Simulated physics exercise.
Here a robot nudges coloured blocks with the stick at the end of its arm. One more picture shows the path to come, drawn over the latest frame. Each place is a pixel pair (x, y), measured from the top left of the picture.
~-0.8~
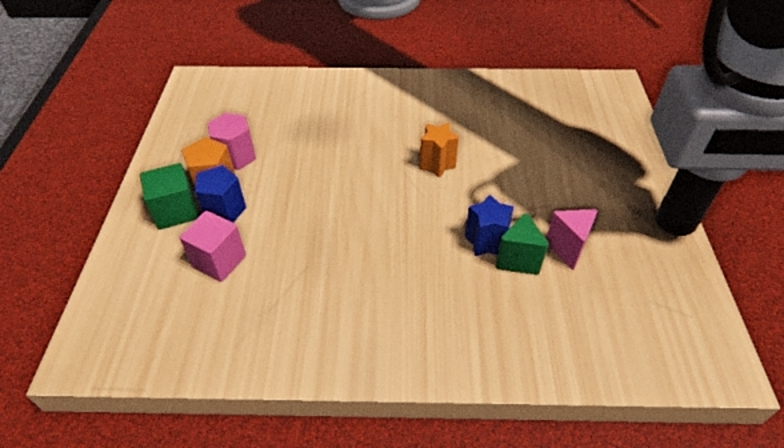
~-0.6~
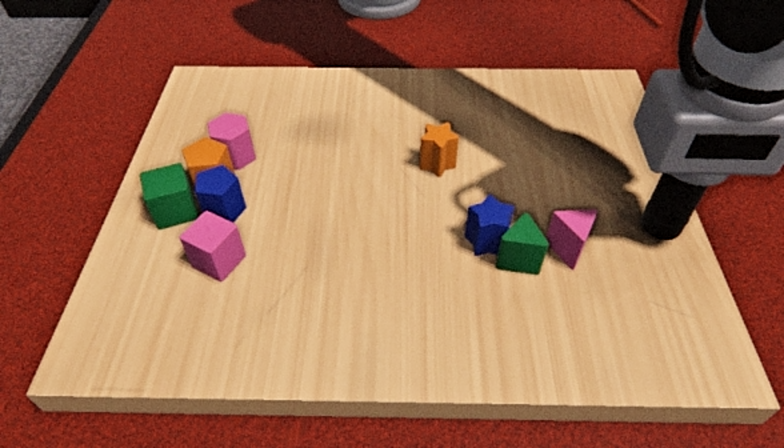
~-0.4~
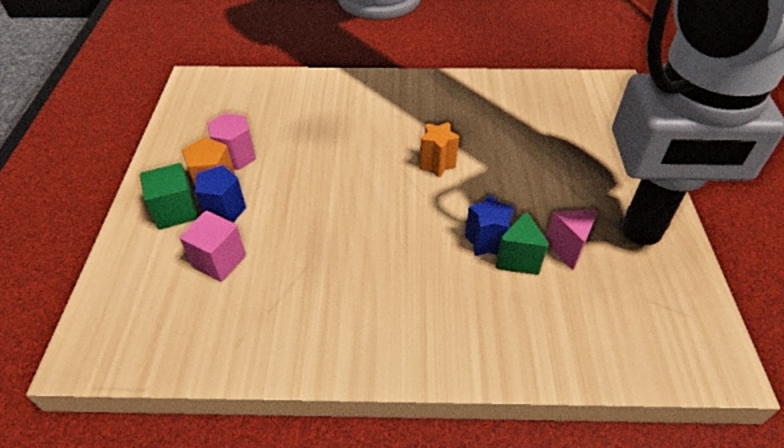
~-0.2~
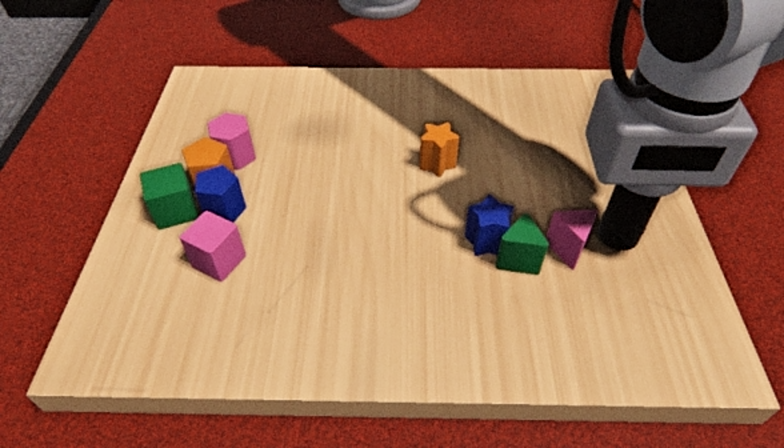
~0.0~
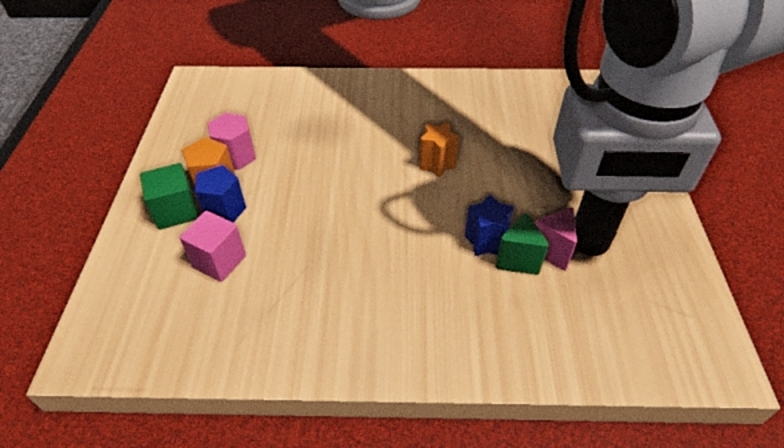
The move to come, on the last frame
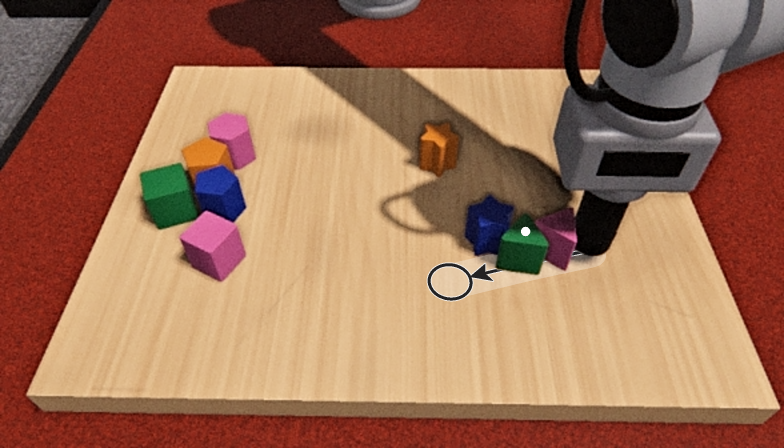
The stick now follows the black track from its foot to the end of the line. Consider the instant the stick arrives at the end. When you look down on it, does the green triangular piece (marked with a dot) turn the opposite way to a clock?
That would be a yes.
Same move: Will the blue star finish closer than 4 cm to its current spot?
Yes, I think so.
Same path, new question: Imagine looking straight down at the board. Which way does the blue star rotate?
Seen from above, its turn is clockwise.
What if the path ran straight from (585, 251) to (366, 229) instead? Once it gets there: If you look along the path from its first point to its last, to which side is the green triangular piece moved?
Leftward.
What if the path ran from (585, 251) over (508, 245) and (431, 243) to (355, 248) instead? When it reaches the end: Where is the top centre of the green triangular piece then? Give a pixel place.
If I read the scene right, the answer is (489, 247).
The line goes from (585, 251) directly to (450, 281); the dot is on the green triangular piece.
On the path given first. One third of the way, stick at (543, 251); blue star at (474, 212), turned 45° clockwise; green triangular piece at (492, 243), turned 25° anticlockwise; pink triangular piece at (513, 229).
Two thirds of the way, stick at (498, 261); blue star at (467, 210), turned 55° clockwise; green triangular piece at (451, 258), turned 30° anticlockwise; pink triangular piece at (466, 238).
At the end, stick at (451, 272); blue star at (466, 209), turned 60° clockwise; green triangular piece at (407, 273), turned 40° anticlockwise; pink triangular piece at (417, 250).
